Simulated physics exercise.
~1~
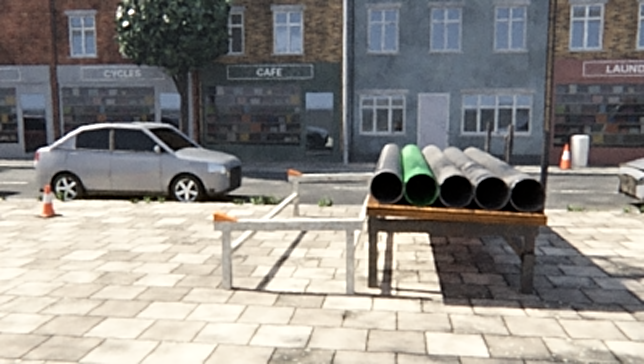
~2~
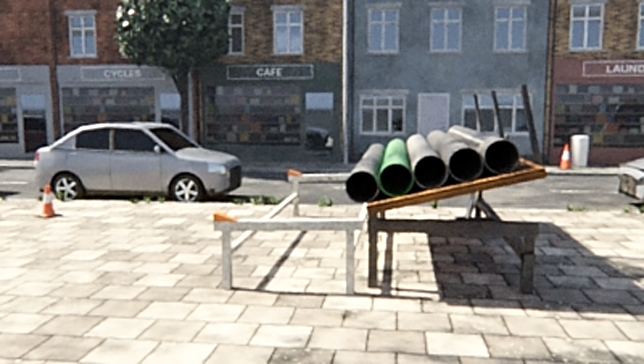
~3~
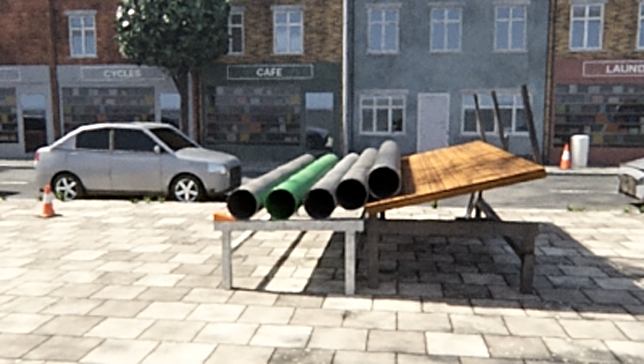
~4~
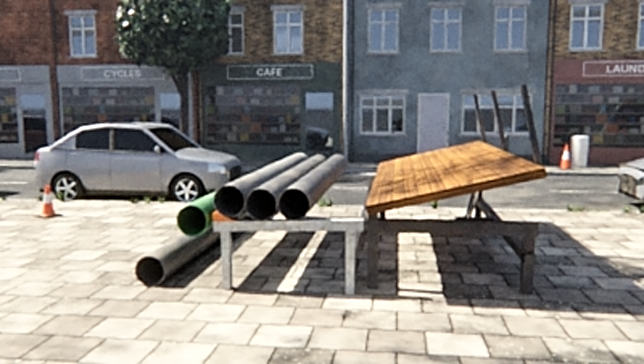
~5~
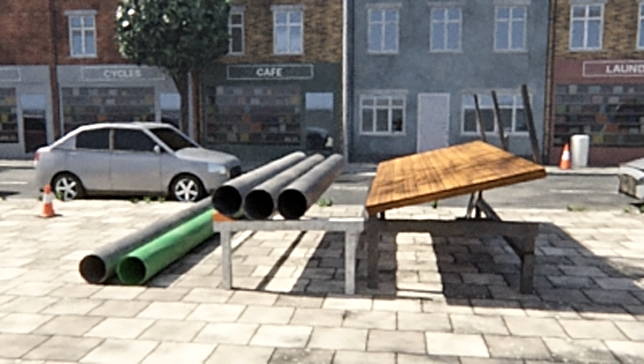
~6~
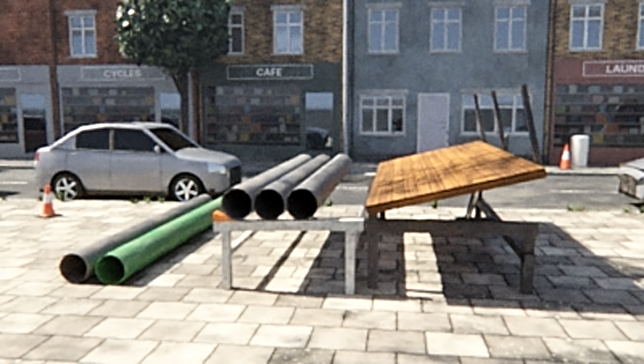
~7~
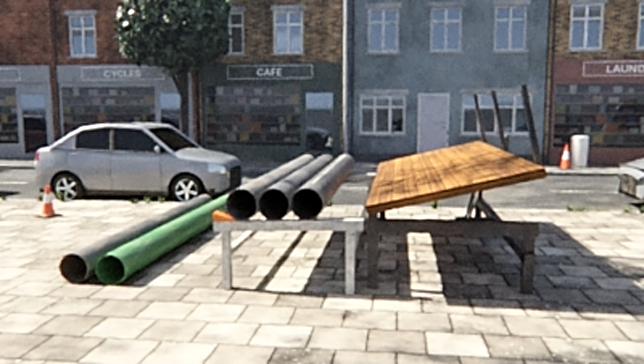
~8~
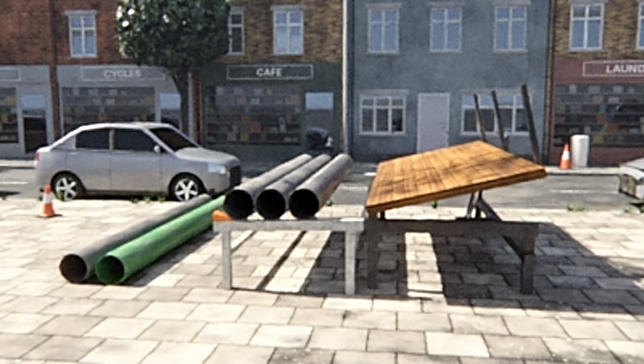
A wooden deck on a paved street tipped up at its right side, and five pipes rolled left onto a low rack, where the green one and a grey one dropped off the far end and settled on the ground while three stayed up.
